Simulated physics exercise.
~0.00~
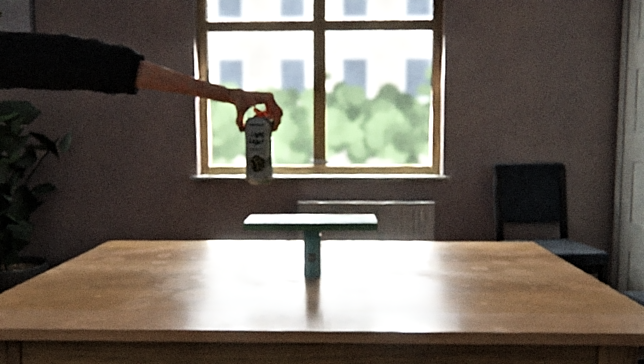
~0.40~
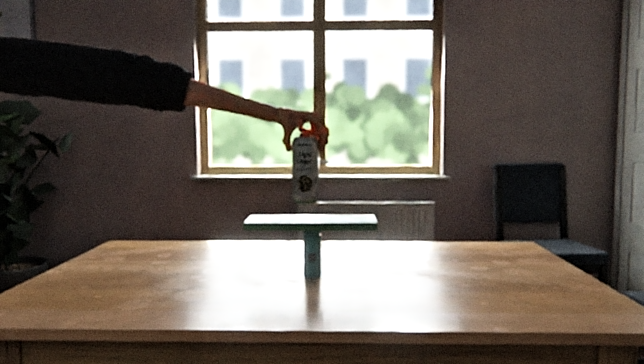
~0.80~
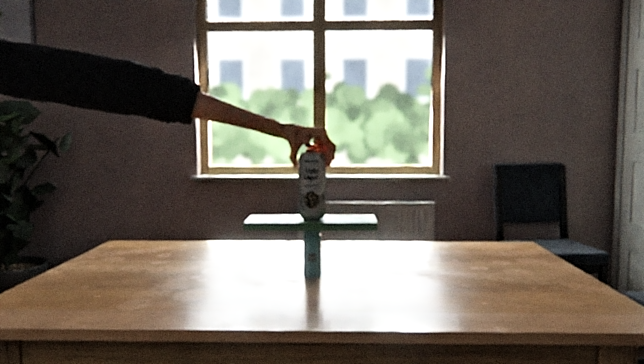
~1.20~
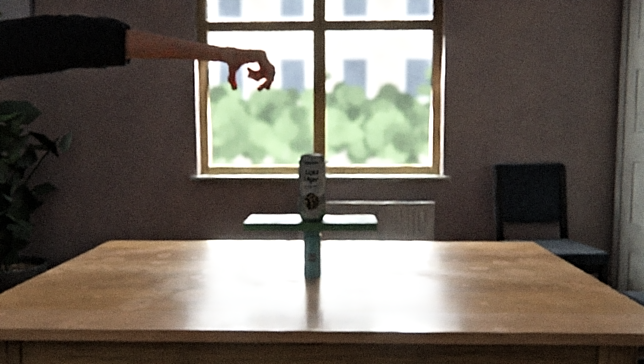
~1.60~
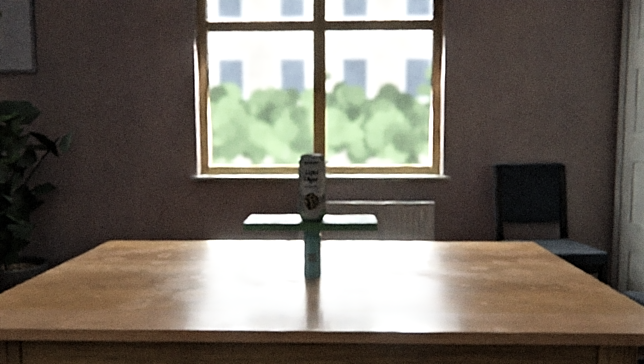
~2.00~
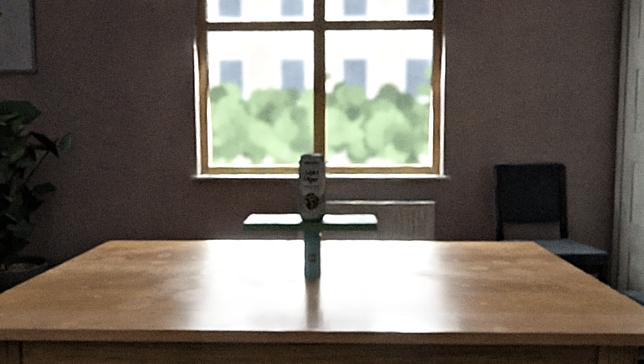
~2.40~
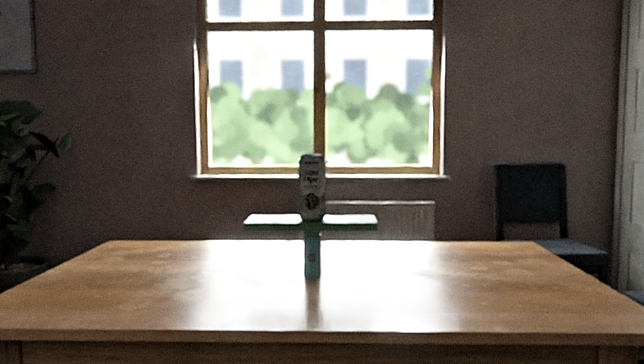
On a wooden table before a window, a hand placing a white can on a green board balanced on a turquoise shaker, then withdrawing, the stack staying upright.
